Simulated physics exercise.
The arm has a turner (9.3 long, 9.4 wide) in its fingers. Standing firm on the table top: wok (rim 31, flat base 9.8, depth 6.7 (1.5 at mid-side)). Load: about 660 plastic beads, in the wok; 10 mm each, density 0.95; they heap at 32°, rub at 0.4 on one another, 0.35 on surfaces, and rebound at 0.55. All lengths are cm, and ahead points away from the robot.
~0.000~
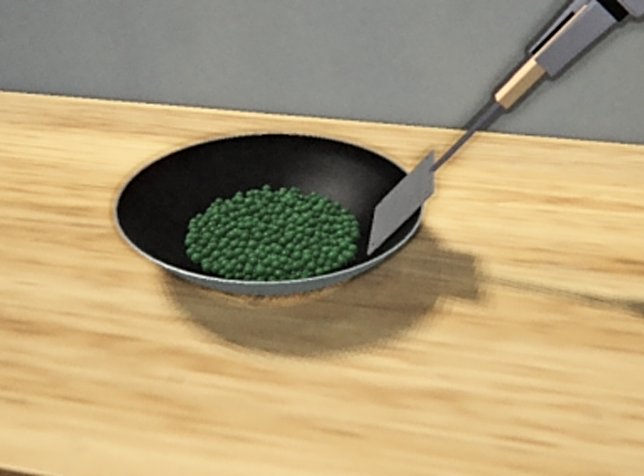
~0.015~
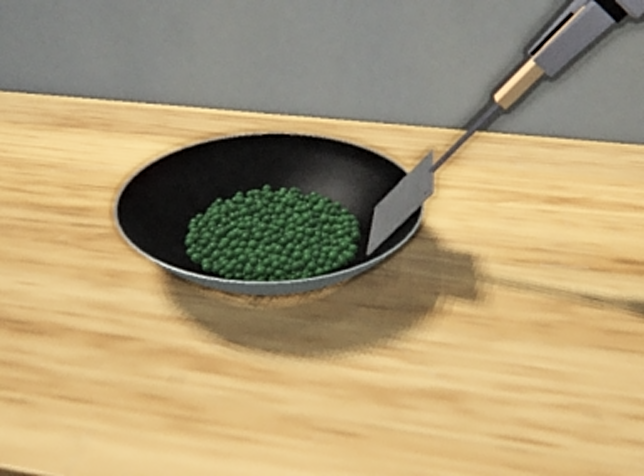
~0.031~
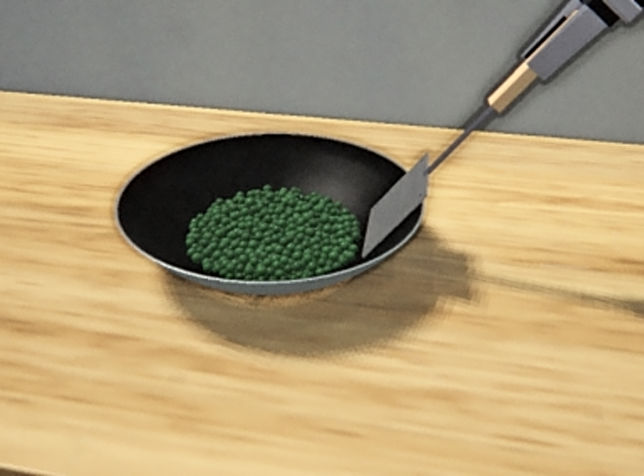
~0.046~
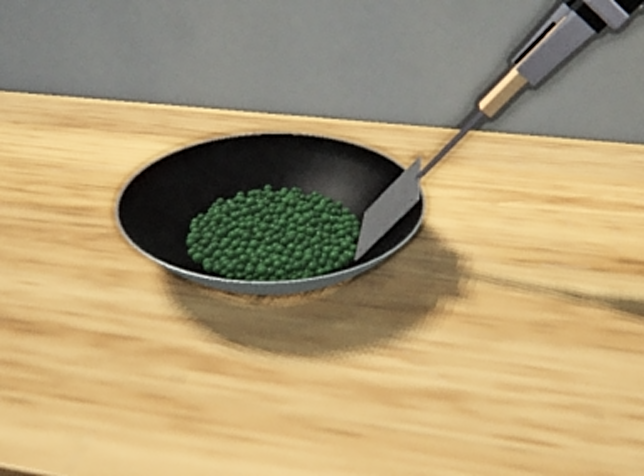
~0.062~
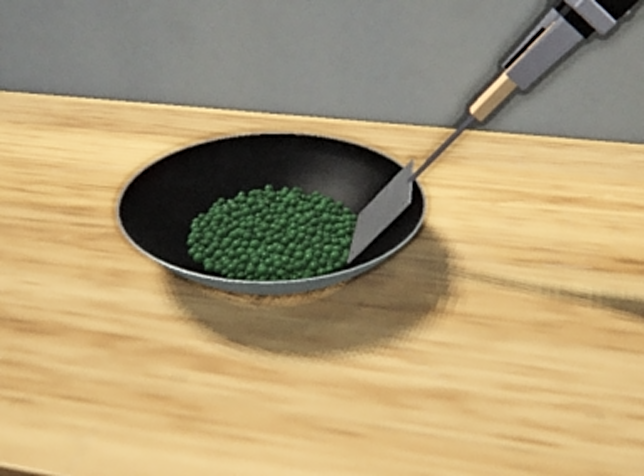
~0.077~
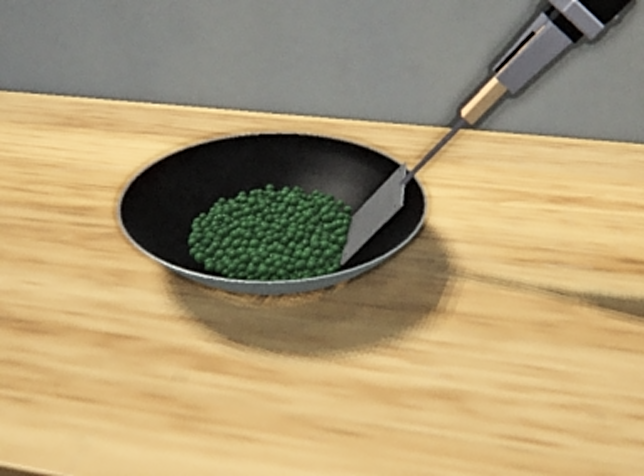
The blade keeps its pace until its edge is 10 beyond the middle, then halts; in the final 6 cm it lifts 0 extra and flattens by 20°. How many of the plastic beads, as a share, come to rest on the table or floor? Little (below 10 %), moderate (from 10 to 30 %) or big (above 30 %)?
Share on the table or floor: Little (below 10 %).
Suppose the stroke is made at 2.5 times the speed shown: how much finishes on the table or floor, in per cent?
About 30 per cent.
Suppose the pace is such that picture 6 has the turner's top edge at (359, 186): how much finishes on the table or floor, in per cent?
About 30 per cent.
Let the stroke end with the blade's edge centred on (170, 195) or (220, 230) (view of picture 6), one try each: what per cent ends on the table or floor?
Some 15 and 0 per cent.
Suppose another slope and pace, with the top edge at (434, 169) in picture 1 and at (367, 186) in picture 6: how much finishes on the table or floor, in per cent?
About 25 per cent.
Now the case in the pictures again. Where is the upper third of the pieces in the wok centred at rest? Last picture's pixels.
At about (178, 195).
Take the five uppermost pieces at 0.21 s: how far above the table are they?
Roughly 4 cm.
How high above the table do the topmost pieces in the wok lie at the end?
About 7.5 cm.
After 0.21 s, sloping 55°, highest piece 4 above the table; 656 in the wok.
After 0.34 s, sloping 50°, highest piece 6 above the table; 656 in the wok.
After 0.60 s, sloping 35°, highest piece 7 above the table; 632 in the wok, 19 on the table or floor, 5 on the blade or in flight.
After 1.65 s, sloping 35°, highest piece 7 above the table; 632 in the wok, 24 on the table or floor.
In the end, 632 in the wok, 24 on the table or floor. That is 4 % on the table or floor.
